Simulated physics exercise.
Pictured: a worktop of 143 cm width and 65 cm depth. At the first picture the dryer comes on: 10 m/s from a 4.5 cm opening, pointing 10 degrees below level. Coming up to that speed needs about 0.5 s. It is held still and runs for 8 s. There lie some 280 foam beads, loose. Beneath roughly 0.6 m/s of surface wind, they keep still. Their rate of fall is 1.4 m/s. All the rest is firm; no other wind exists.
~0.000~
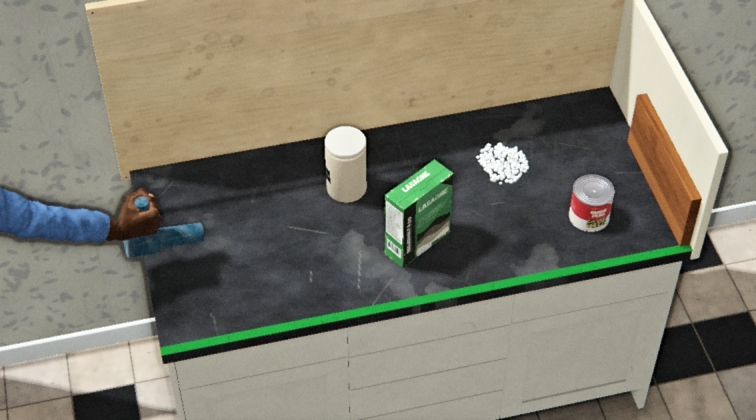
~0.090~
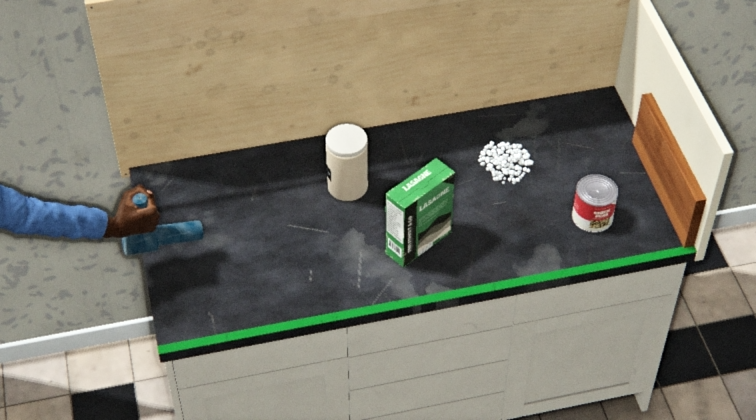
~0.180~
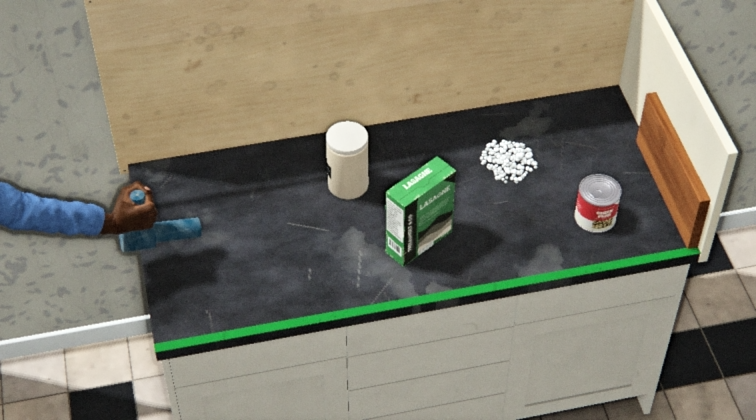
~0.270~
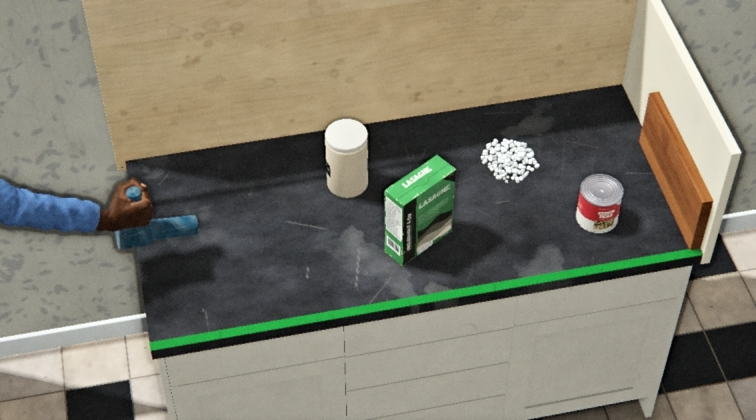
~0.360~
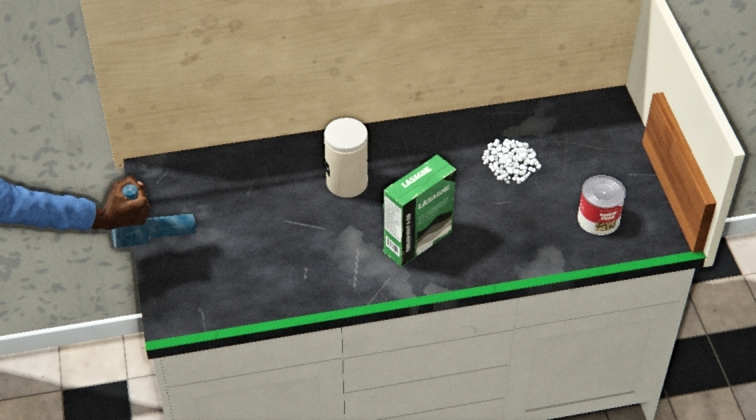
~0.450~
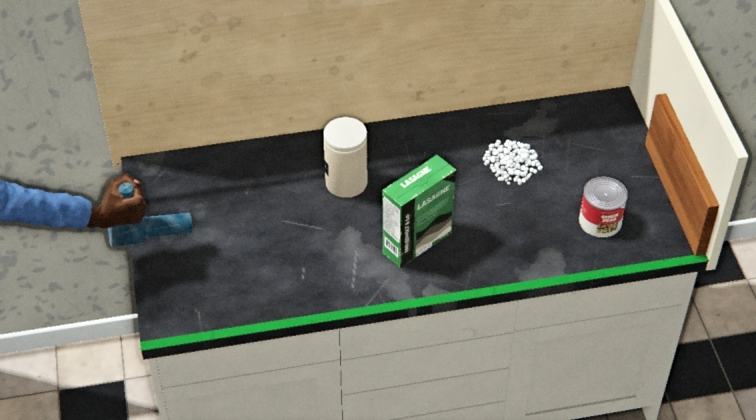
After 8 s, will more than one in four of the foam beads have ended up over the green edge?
No.
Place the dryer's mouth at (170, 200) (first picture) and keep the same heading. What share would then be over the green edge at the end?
My estimate is close to 0 percent.
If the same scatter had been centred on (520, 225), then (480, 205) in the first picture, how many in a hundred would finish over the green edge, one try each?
First try about 30 per cent, second about 60 per cent.
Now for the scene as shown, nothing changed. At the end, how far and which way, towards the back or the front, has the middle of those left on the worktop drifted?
Toward the rear, roughly 15 cm.
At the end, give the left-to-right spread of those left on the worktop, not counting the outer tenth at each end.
Around 60 centimetres from left to right.
After 1.6 s, 99 % are on the move or not yet settled, 1 % are over the green edge; the middle of those still in play is near (530, 100).
After 2.6 s, 98 % are on the move or not yet settled, 1 % are over the green edge; the middle of those still in play is near (467, 119).
After 4.4 s, 95 % are on the move or not yet settled, 1 % are over the green edge; the middle of those still in play is near (485, 119).
After 8.0 s, at the end, 5 % are over the green edge; the middle of those still in play is near (439, 124).
